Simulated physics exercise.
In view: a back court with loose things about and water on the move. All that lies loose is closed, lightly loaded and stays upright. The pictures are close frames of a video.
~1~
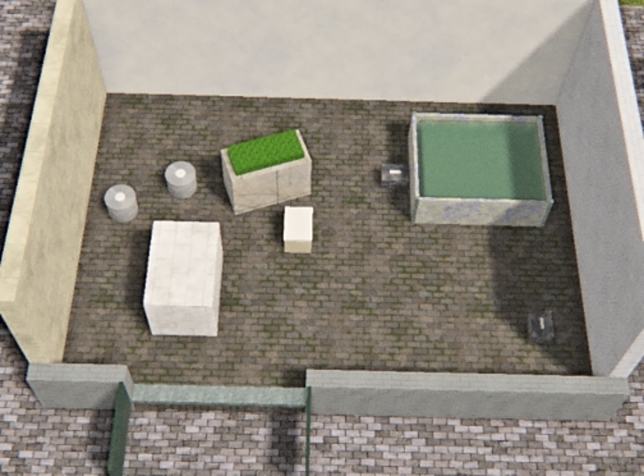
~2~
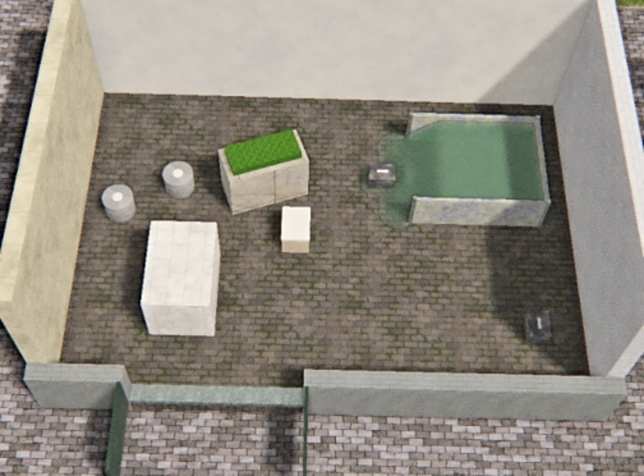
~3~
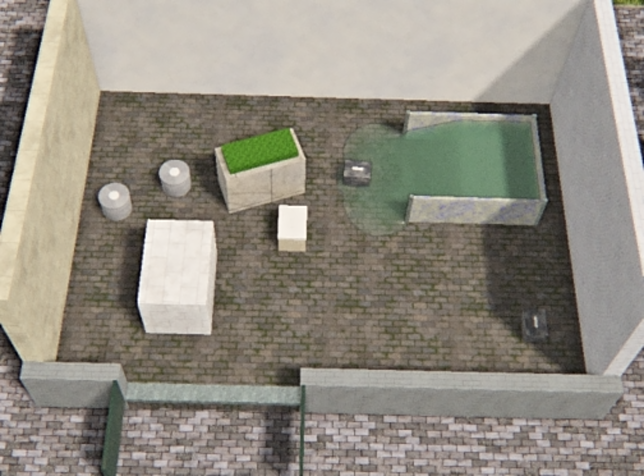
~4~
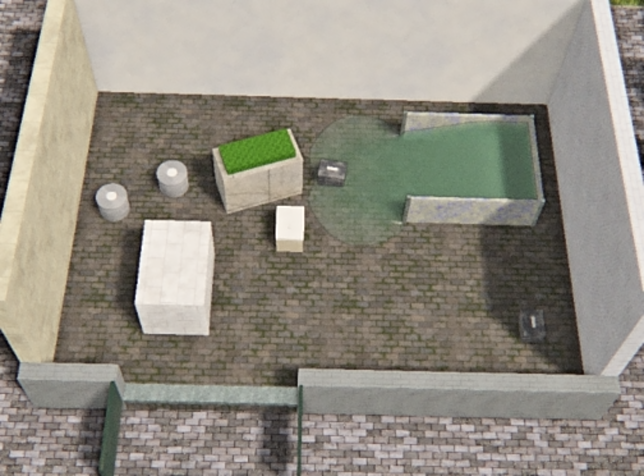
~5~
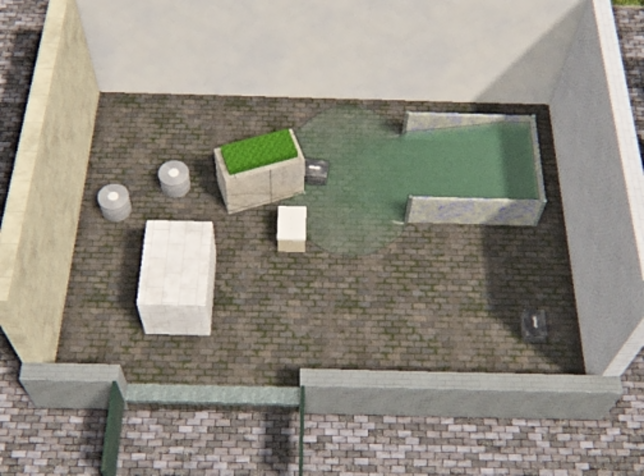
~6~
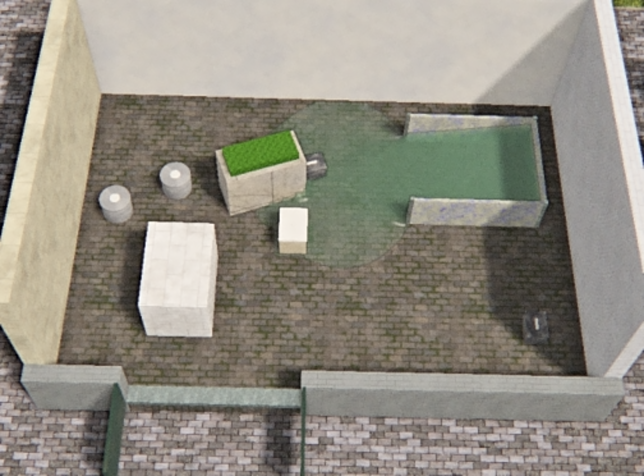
In a walled, brick-paved back court, green water stands in a pen at the right, with pale blocks, a grass-topped box and two round drums to the left. The pen's left side opens and water spreads leftward, pushing a small clear tote across the paving until it floats beside the grass-topped box.
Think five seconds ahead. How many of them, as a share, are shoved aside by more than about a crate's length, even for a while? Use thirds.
Share: Between one and two thirds.
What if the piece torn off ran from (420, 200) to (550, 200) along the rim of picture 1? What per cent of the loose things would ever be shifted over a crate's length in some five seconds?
About 20 per cent.
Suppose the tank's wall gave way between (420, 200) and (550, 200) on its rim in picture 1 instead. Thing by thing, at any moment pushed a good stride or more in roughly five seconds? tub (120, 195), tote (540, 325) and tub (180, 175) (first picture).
In turn: Under that, shifted that much, short of that.
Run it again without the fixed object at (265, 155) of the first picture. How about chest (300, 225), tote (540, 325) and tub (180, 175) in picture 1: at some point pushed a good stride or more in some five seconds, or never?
In that order: Pushed that far, never so far, shifted that much.
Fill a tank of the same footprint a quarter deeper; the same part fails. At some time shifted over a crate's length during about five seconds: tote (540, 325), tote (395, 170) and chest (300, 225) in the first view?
One after the other: Less than that, moved that far, pushed that far.
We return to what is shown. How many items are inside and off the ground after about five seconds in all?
1 of them.
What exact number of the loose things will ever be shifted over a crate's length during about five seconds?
It comes to 3.
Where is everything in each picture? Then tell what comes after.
The first frame shows a tote at (395, 172) rests on the ground; a tub at (180, 174) rests on the ground; 0 of 5 have shifted.
The second frame shows a tote at (383, 171), on the bottom, close to its start; a tub at (178, 174), on the bottom; 1 of 5 have shifted.
The third frame shows a tote at (358, 169), on the bottom, a stride from its start; a tub at (174, 172) rests on the ground; 1 of 5 have shifted.
The fourth frame shows a tote at (332, 169) rests on the ground, a stride from its start; a tub at (172, 173), on the bottom; 1 of 5 have shifted.
The fifth frame shows a tote at (314, 168), afloat, a stride from its start; a tub at (174, 173), on the bottom; 1 of 5 have shifted.
The sixth frame shows a tote at (312, 163) floats, a stride from its start; a tub at (175, 175) rests on the ground; 1 of 5 have shifted.
A moment on, 1 of 5 are well off their spots; 1 afloat.
Next, 2 of 5 are well off their spots; 2 afloat.
Later, 2 of 5 are well off their spots; 3 afloat.
In the end, 3 of 5 are well off their spots, and 3 have been at some point; 1 afloat.
